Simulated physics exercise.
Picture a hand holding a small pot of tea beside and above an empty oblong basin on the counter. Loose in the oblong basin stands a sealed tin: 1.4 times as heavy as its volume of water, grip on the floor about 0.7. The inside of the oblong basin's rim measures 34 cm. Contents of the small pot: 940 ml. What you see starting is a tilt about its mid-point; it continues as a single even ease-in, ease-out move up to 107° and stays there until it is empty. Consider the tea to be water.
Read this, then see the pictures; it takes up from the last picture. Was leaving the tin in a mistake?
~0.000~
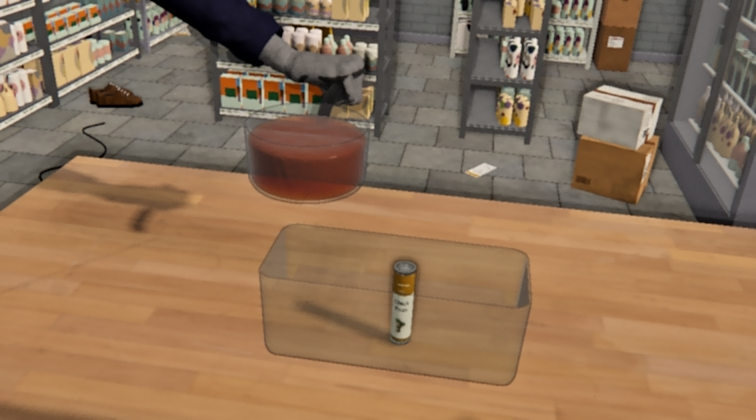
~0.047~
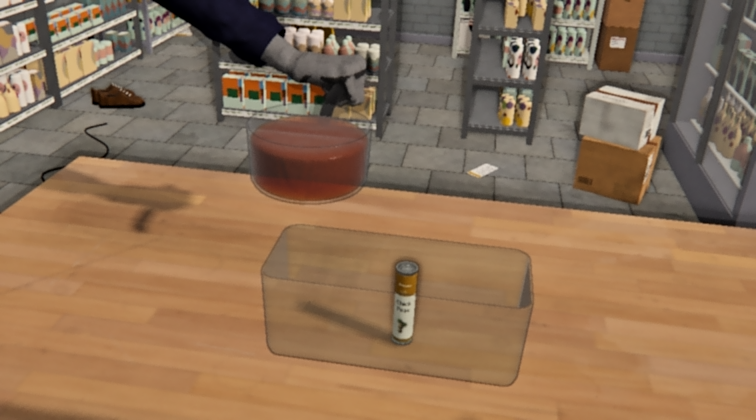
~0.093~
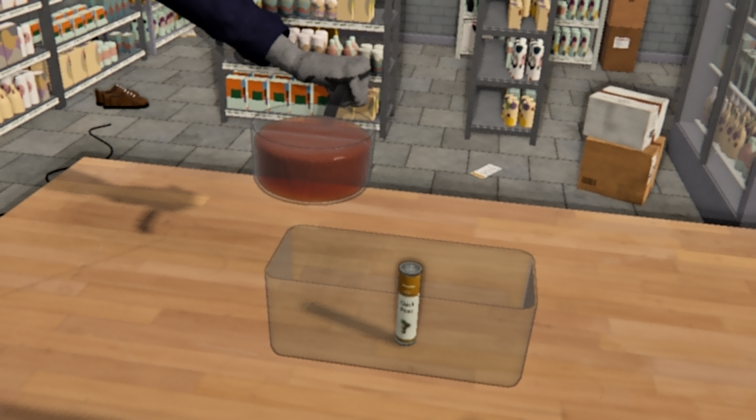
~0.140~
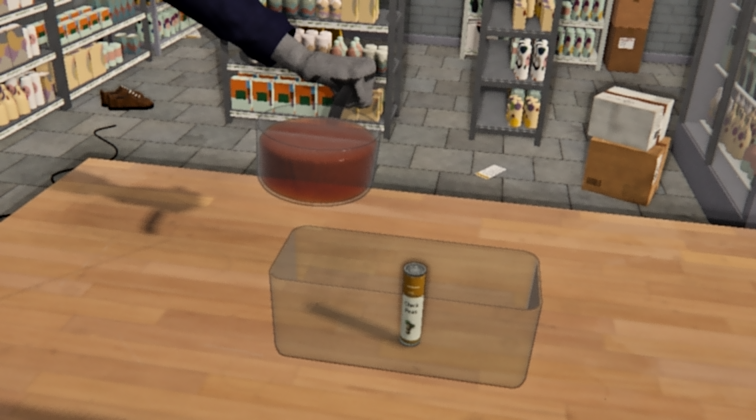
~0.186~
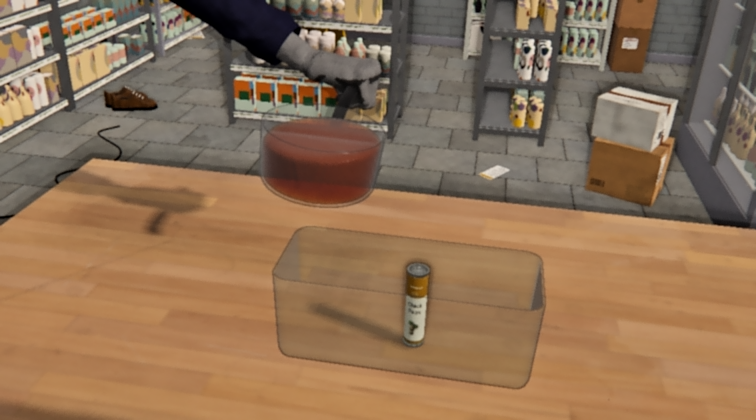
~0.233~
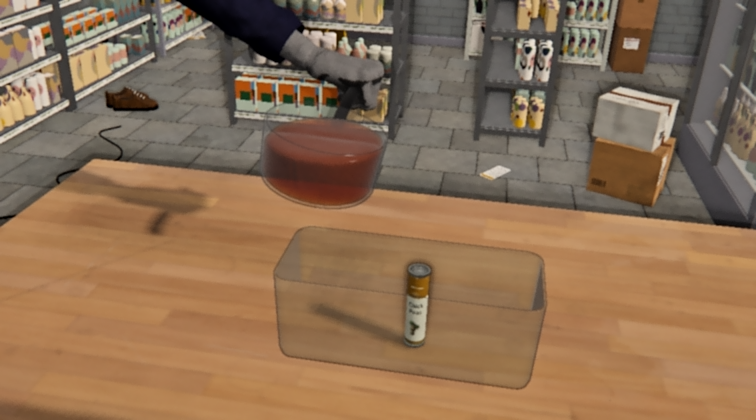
No, it keeps its footing.
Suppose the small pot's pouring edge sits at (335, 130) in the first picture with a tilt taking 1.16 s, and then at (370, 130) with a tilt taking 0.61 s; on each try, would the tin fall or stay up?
Trial 1 - tin tips; trial 2 - tin tips.
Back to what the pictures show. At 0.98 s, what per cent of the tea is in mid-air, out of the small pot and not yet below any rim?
Airborne share: Near 10 %.
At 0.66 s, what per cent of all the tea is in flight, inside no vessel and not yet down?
Roughly 32 percent.
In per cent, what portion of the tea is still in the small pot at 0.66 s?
I reckon about 56 in a hundred is still held.
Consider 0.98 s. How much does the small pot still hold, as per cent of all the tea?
About 10 per cent.
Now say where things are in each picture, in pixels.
In the first picture, it leans 0°; its right rim is at (368, 131); the tea meets the walls at (252, 128) and (366, 140); the oblong basin's rim runs from (272, 249) to (529, 280); the tin's top is at (405, 271).
In the second picture, it leans 0°; its right rim is at (370, 132); the tea meets the walls at (254, 128) and (369, 140).
In the third picture, it leans 2°; its right rim is at (374, 134); the tea meets the walls at (258, 128) and (372, 140).
In the fourth picture, it leans 4°; its right rim is at (379, 137); the tea meets the walls at (264, 129) and (377, 142).
In the fifth picture, it leans 7°; its right rim is at (384, 140); the tea meets the walls at (267, 130) and (382, 143).
In the sixth picture, it leans 10°; its right rim is at (386, 145); the tea meets the walls at (269, 131) and (384, 144).
By 0.66 s the tilt is 65° and 57 per cent is still to pour; the tin stands where it began.
By 0.98 s the tilt is 100° and 10 per cent is still to pour; the tin stands where it began.
By 1.30 s the tilt is 107° and 0 per cent is still to pour; the tin stands where it began.
By 1.66 s the tilt is 107° and 0 per cent is still to pour; the tin stands where it began.
At rest the tin stands where it began.
